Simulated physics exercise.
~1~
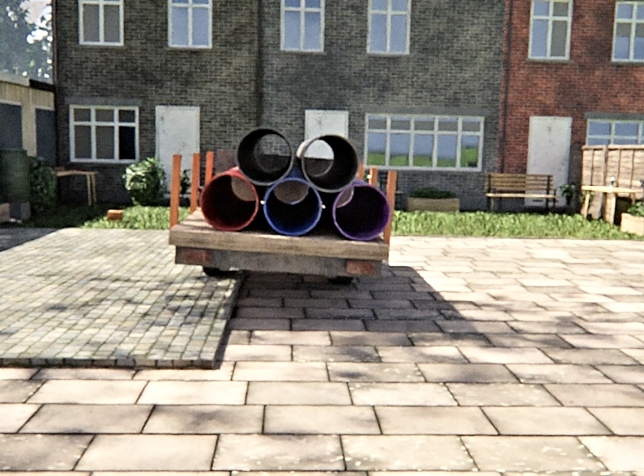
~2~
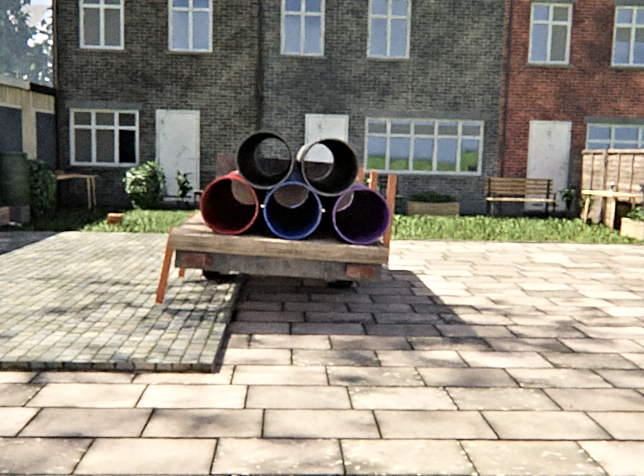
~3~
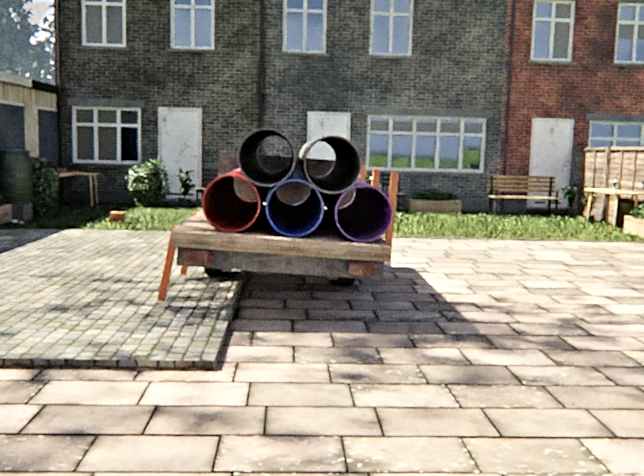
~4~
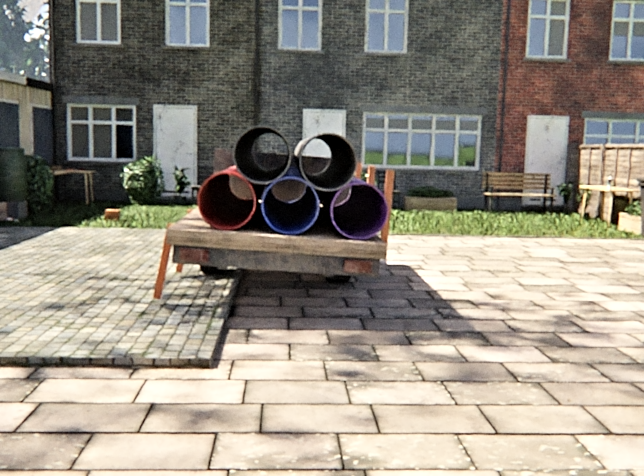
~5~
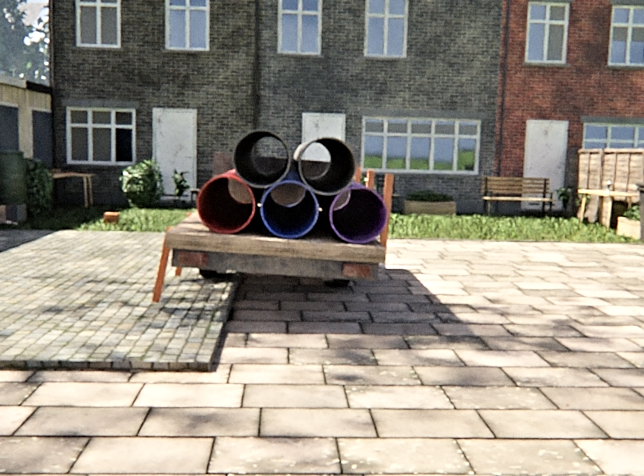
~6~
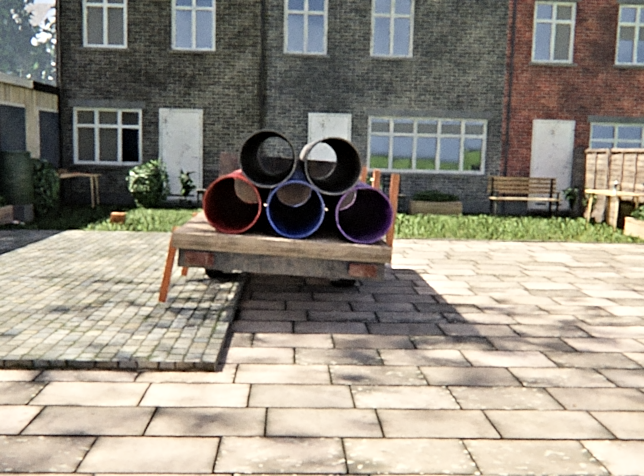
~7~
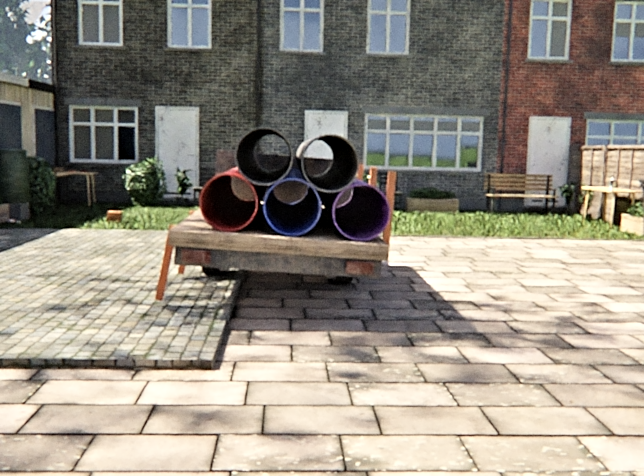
In a paved yard, the left posts drop on a trailer, but five stacked pipes stay put.
